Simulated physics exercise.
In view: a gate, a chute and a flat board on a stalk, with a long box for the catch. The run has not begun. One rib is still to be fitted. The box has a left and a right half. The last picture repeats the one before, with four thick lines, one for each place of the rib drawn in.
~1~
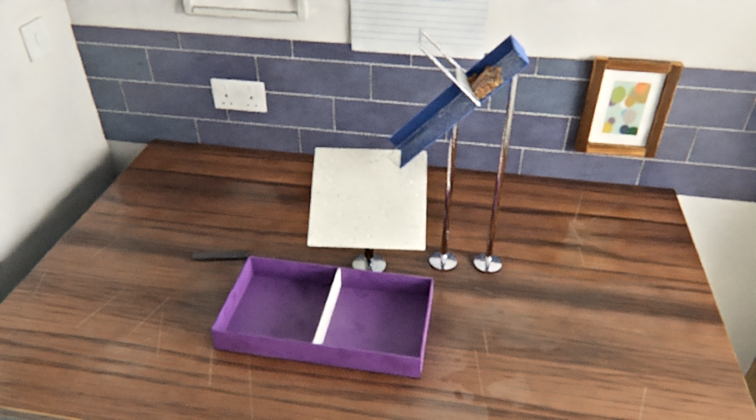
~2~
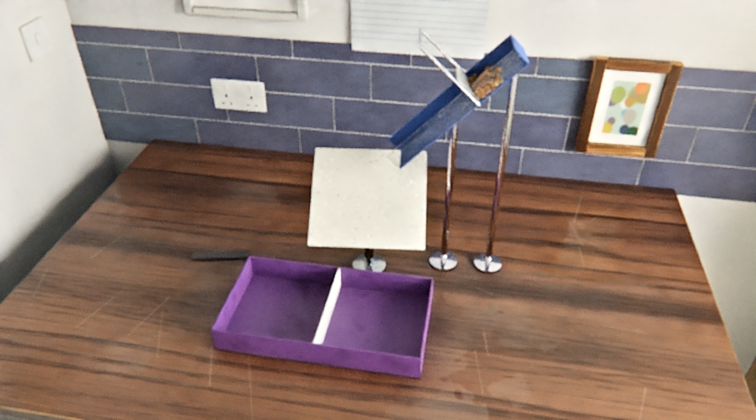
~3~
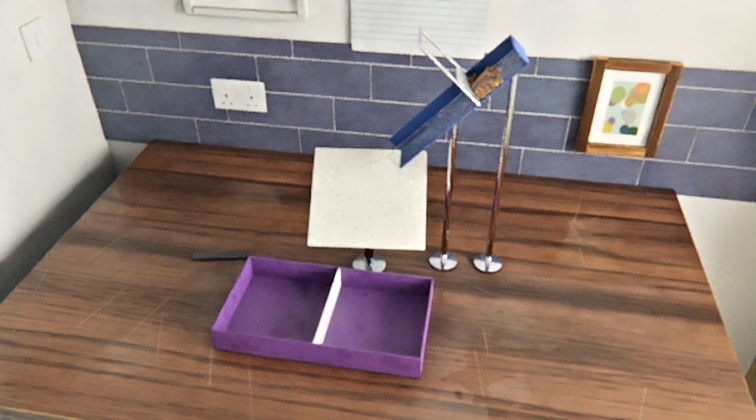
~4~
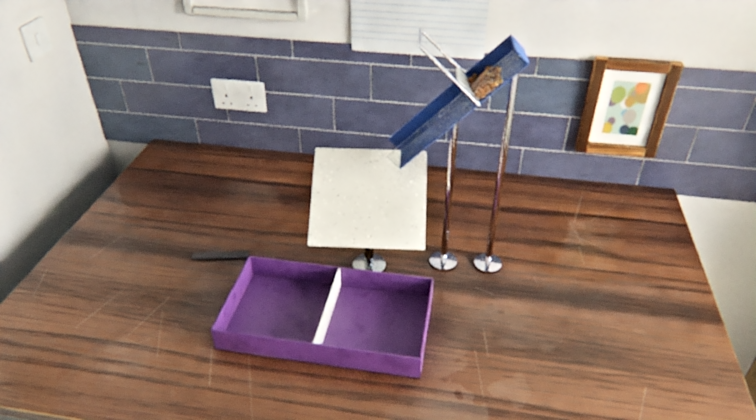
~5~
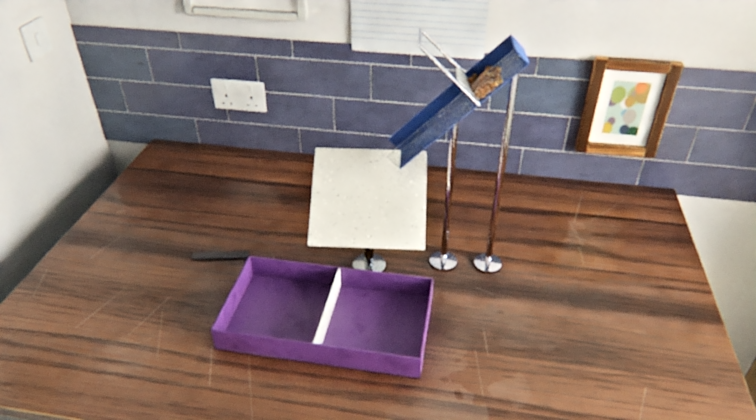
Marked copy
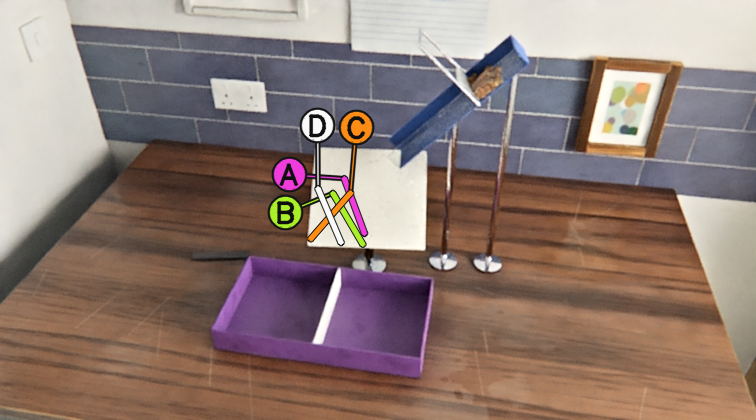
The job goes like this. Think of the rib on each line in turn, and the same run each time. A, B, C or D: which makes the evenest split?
Line C does it best.
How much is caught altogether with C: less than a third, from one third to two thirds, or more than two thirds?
It is more than two thirds.
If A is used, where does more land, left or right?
Right.
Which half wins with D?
Right.
On the marked copy, line A from (344, 178) to (364, 233); line B from (332, 193) to (362, 244); line C from (350, 192) to (310, 238); line D from (318, 188) to (341, 242).
With A, of what is caught, a stray few in the left half, nearly all in the right.
With B, of what is caught, a small part in the left half, nearly all in the right.
With C, of what is caught, about two thirds in the left half, about a third in the right.
With D, of what is caught, a stray few in the left half, nearly all in the right.
